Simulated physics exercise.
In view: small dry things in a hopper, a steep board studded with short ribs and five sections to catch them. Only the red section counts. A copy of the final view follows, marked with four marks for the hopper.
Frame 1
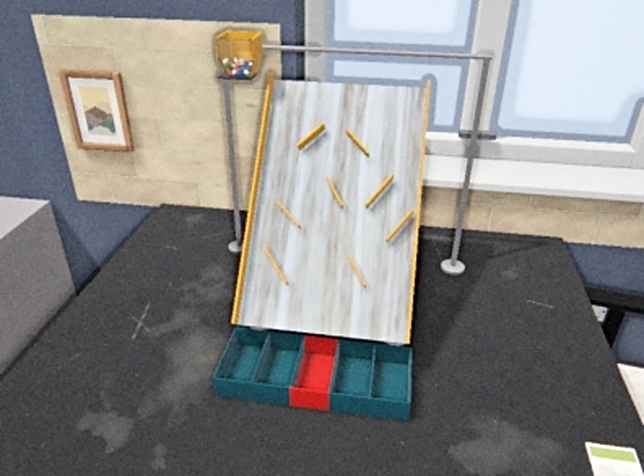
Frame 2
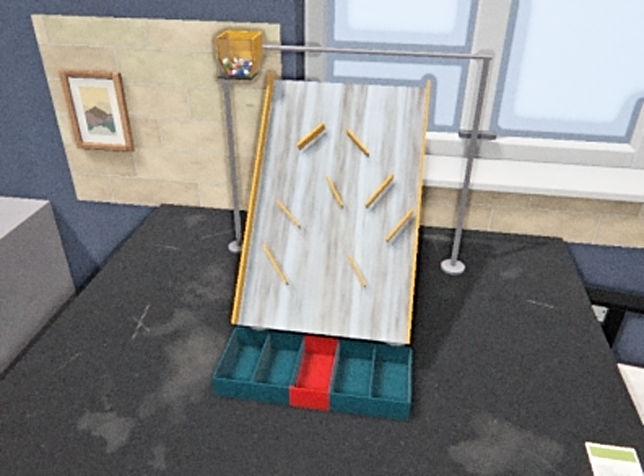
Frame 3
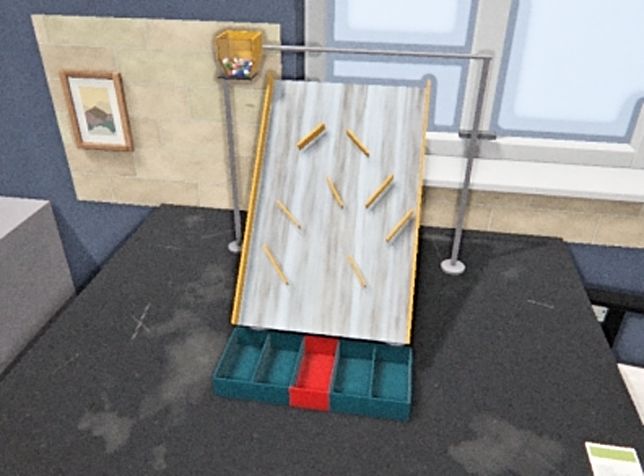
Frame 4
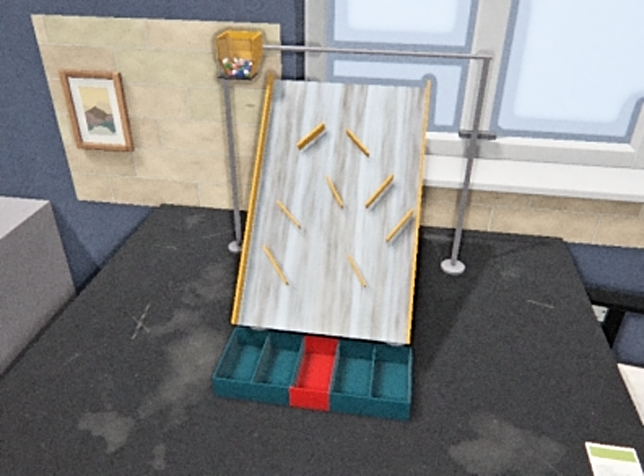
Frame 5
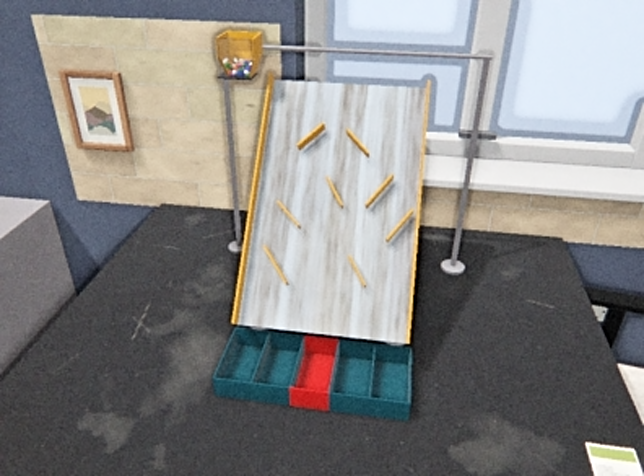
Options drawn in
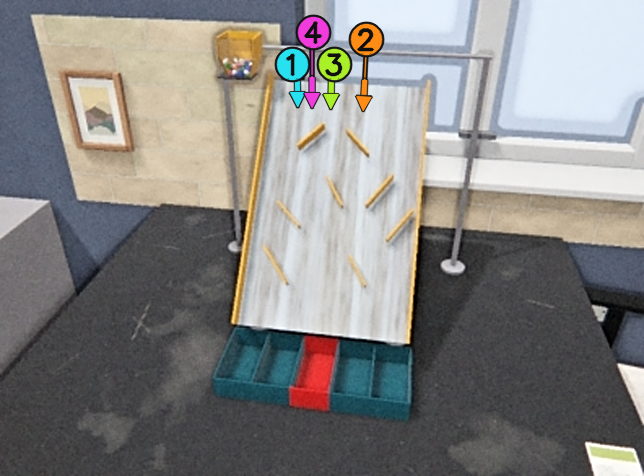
The small colorful pieces in the yellow hopper barely moved, if at all, and nothing else changed around the steep board with its short ribs and the five sections below, the middle one red.
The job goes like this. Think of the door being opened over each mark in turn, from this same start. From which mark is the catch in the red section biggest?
The best mark is 2.
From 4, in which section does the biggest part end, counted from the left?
It is the first one.
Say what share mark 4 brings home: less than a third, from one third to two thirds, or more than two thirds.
It is less than a third.
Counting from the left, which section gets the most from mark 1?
It is the first one.
On the marked copy, mark 1 meets the board at (297, 101); mark 2 meets the board at (363, 105); mark 3 meets the board at (330, 103); mark 4 meets the board at (312, 102).
Choosing 1, a small share in the red section, the bulk in other sections, a small share outside the box.
Choosing 2, close to half in the red section, close to a quarter in other sections, a small share held on the board, a small share outside the box.
Choosing 3, a small share in the red section, the bulk in other sections, a small share outside the box.
Choosing 4, only a few in the red section, all but a few in other sections.
